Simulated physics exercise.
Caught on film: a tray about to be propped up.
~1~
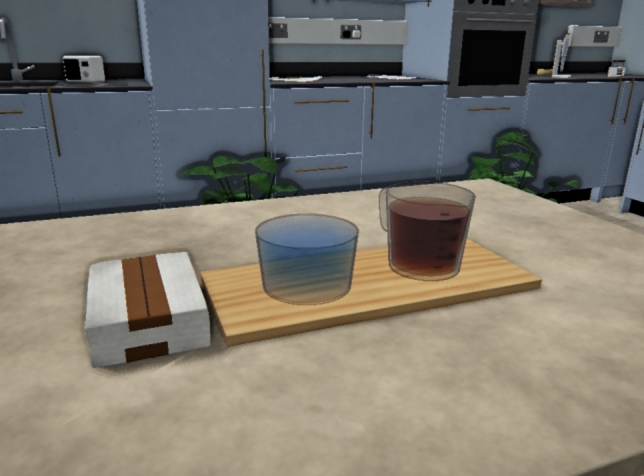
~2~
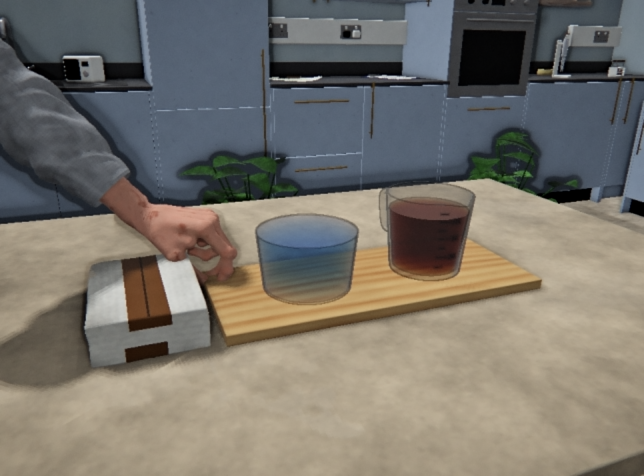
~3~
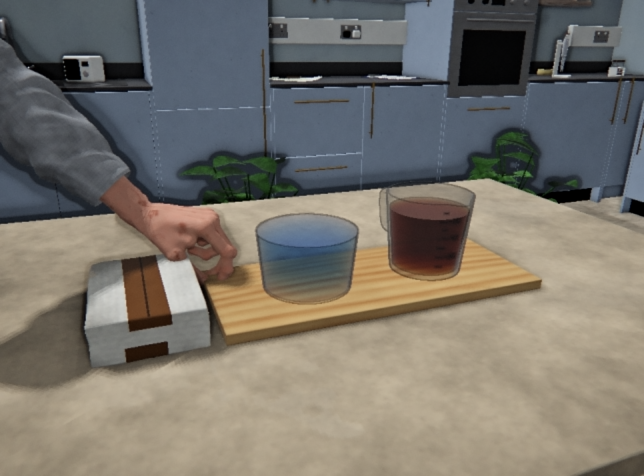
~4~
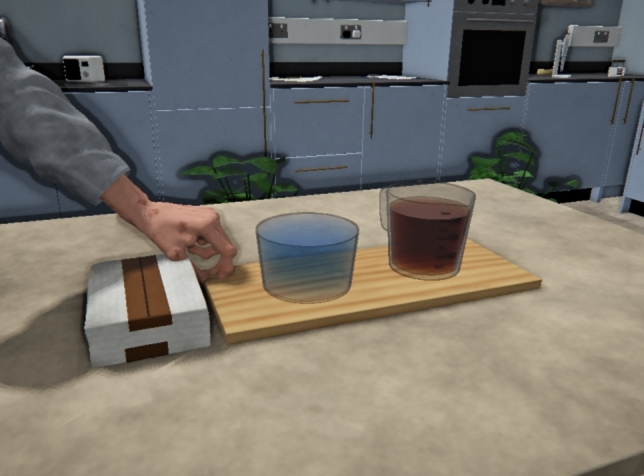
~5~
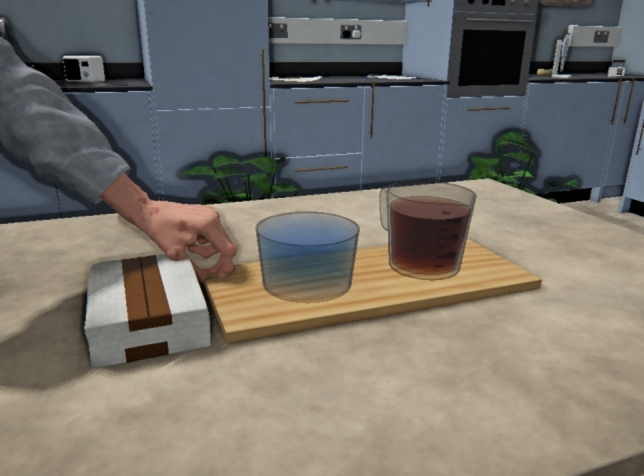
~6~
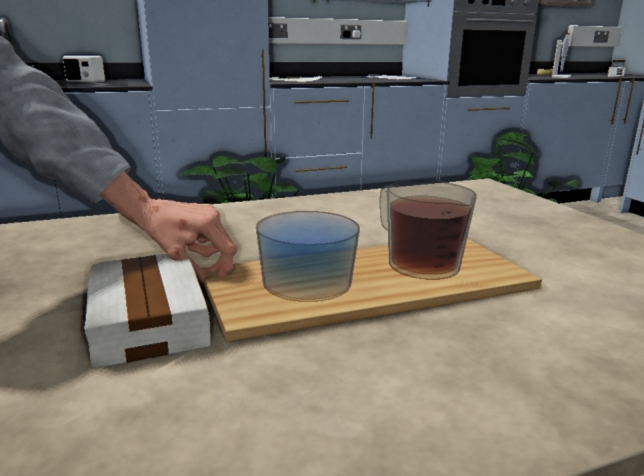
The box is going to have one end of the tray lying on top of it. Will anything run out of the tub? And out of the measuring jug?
Outcome: On the left the tub: I expect some loss from it, on the right the measuring jug: I expect no loss from it.
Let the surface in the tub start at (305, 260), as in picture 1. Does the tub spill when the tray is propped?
No loss.
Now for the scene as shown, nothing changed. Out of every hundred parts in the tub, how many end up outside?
About 8%.
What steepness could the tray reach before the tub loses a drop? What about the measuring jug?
I'd reckon around 4° for the first and around 25° after that.
Soon after, the tray slopes by about 4°; tub, some has gone over its rim; measuring jug, nothing has left it.
Later, the tray slopes by about 8°; tub, some has gone over its rim; measuring jug, nothing has left it.
In the end, the tray slopes by about 7°, resting on the box; tub, some has gone over its rim; measuring jug, nothing has left it.
